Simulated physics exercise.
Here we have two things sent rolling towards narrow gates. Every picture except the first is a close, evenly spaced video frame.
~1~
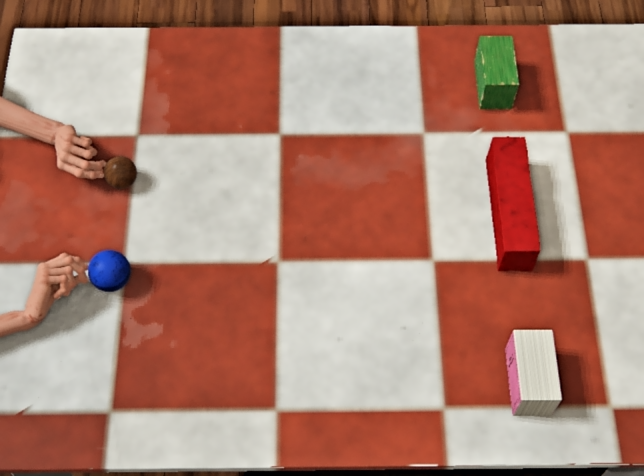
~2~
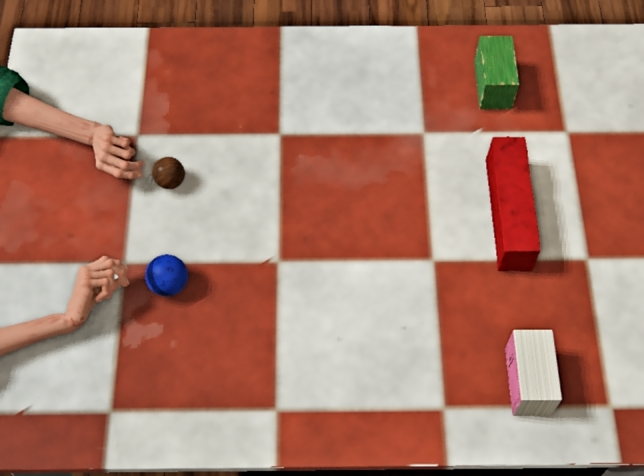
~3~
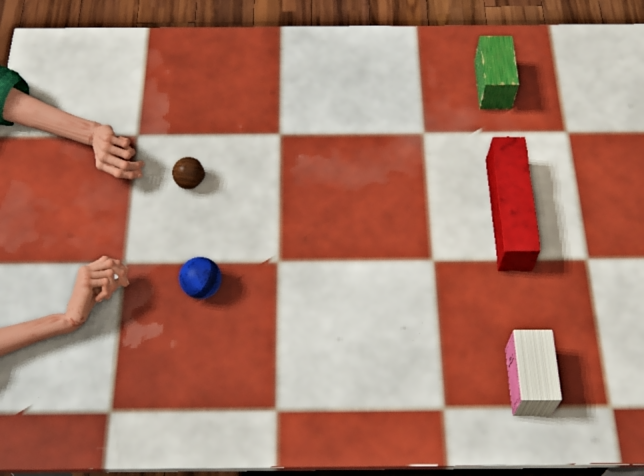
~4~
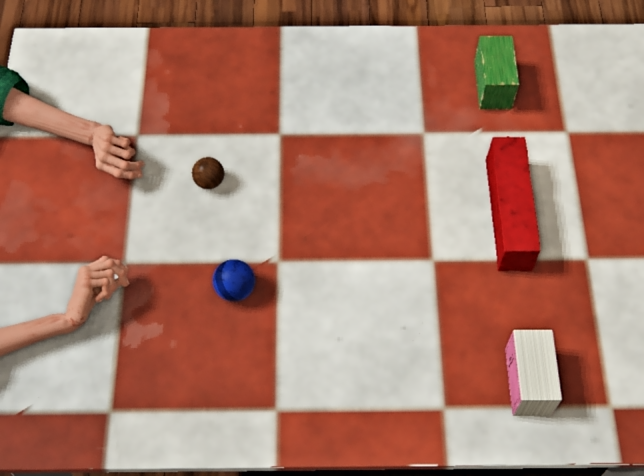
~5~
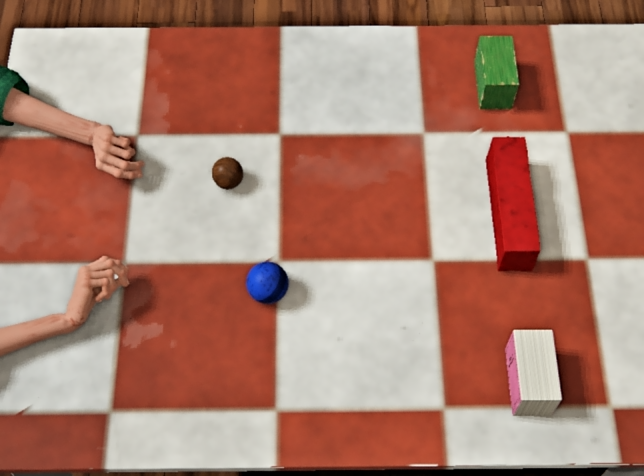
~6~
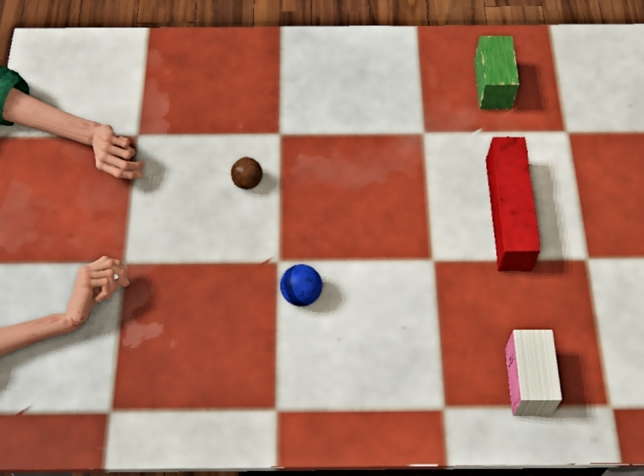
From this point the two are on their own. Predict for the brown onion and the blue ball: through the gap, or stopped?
Outcome: The brown onion is blocked; the blue ball goes through.
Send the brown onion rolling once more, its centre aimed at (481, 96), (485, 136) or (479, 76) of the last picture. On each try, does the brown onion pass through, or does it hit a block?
Try 1, it fails to get through; try 2, it clears the blocks; try 3, it fails to get through.
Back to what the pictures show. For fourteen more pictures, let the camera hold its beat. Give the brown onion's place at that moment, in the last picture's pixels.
Predicted spot: Roughly (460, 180).
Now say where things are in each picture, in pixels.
In the first frame, brown onion (121, 173) under the hand; blue ball (109, 271) under the hand; pink book (532, 374).
In the second frame, brown onion (169, 173); blue ball (167, 275).
In the third frame, brown onion (189, 173); blue ball (200, 278).
In the fourth frame, brown onion (208, 173); blue ball (234, 281).
In the fifth frame, brown onion (227, 173); blue ball (267, 283).
In the sixth frame, brown onion (247, 173); blue ball (301, 285); red brick (512, 203).
Then, 0.52 s past the last view, brown onion coming back near (468, 173); blue ball heading on.
Finally, the brown onion is stopped; the blue ball gets between the blocks.
